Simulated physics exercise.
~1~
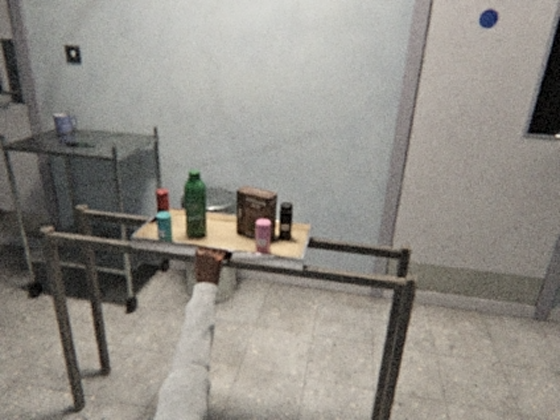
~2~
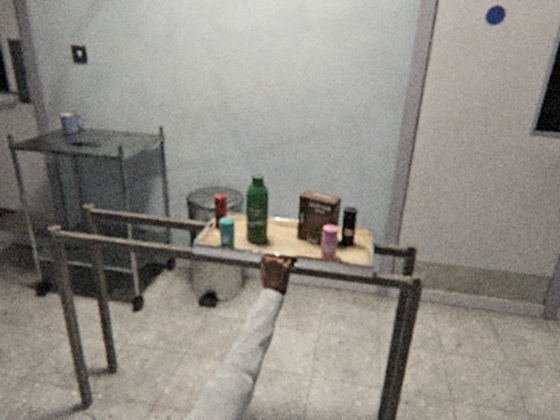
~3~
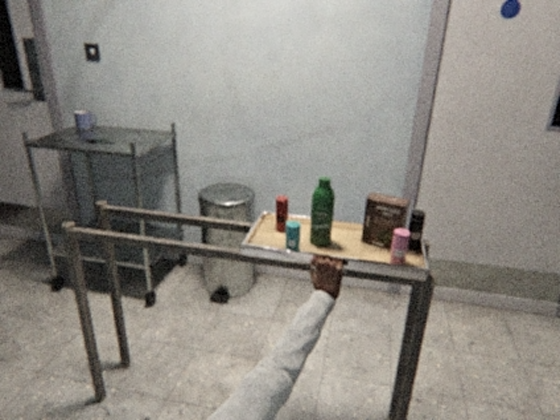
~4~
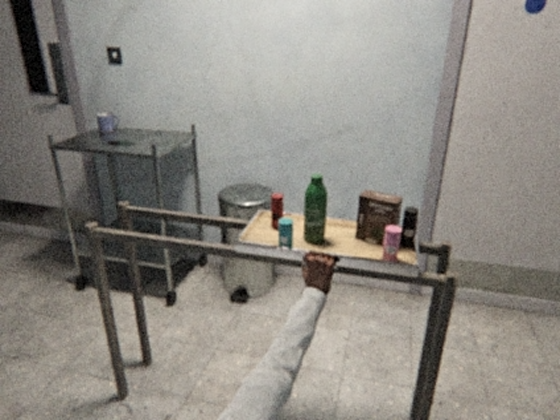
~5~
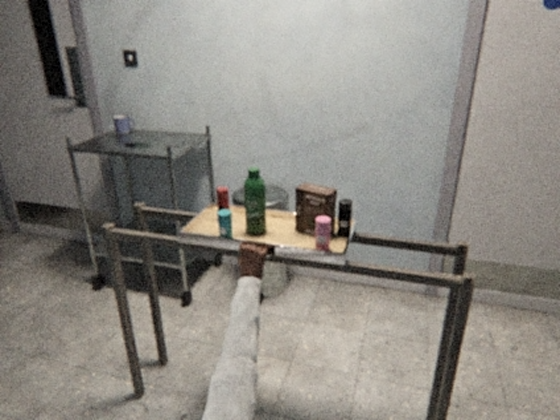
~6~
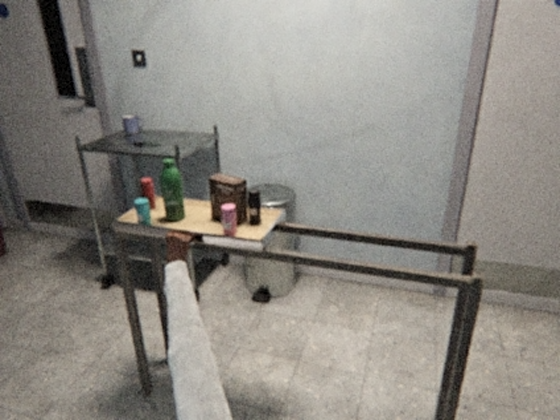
In the video, a hand slides a tray holding a green bottle, a brown packet and several small shakers rightward along a metal rack, then back to the left, where it ends near the rack's left end with the items still upright.
